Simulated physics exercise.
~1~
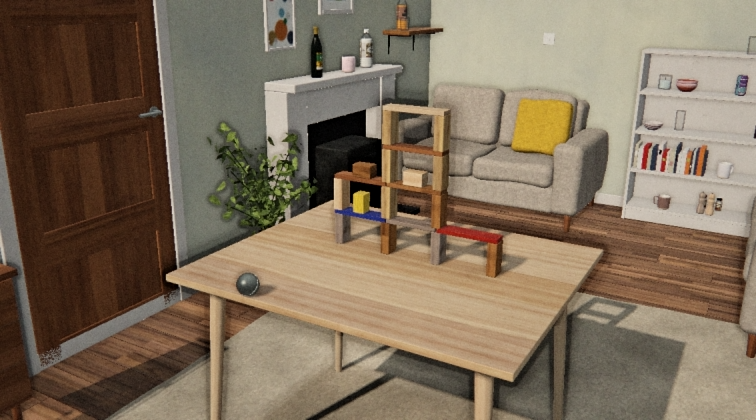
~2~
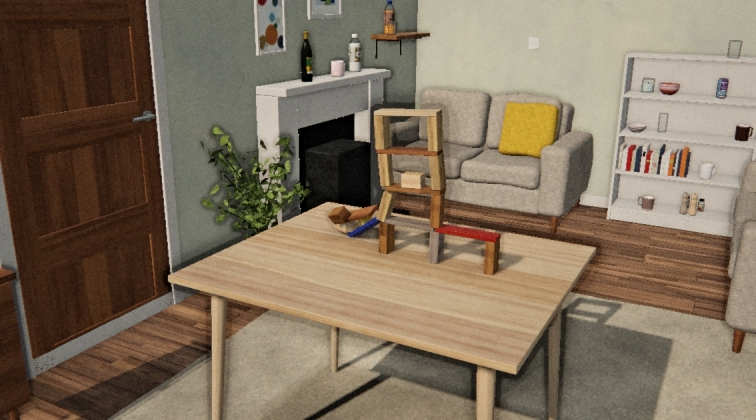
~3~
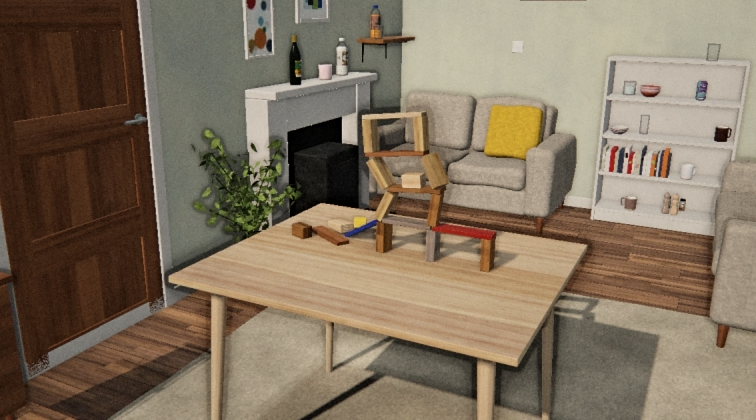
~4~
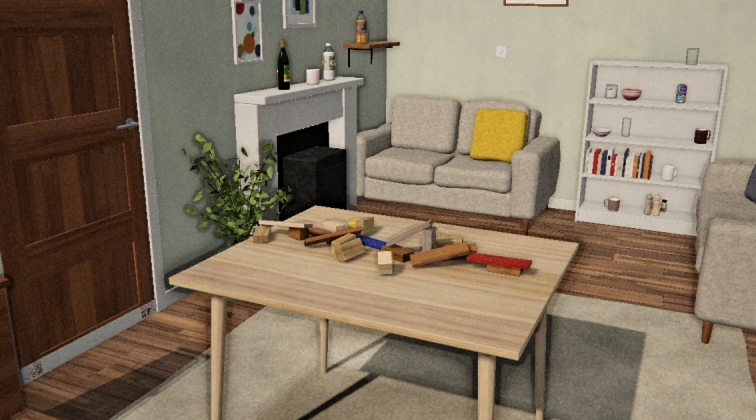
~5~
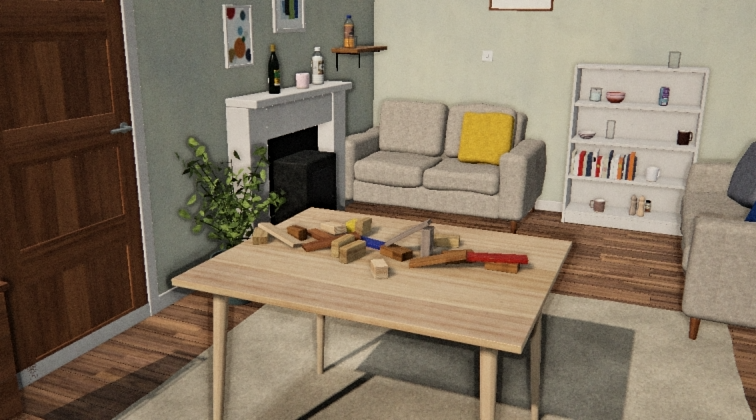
A pale wooden table stands in a living room, seen from slightly above, with a door on the left and a fireplace, grey sofa and white bookshelf behind. On it rises a tower of wooden posts and planks, with a blue plank and yellow block at left, a low red plank at right, and a dark ball near the front left edge. The ball disappears from view as the left side gives way, dropping the blue plank and tipping the yellow block. The tall middle section buckles and leans, then collapses. The pieces end scattered in a low heap, the blue and red planks both down.
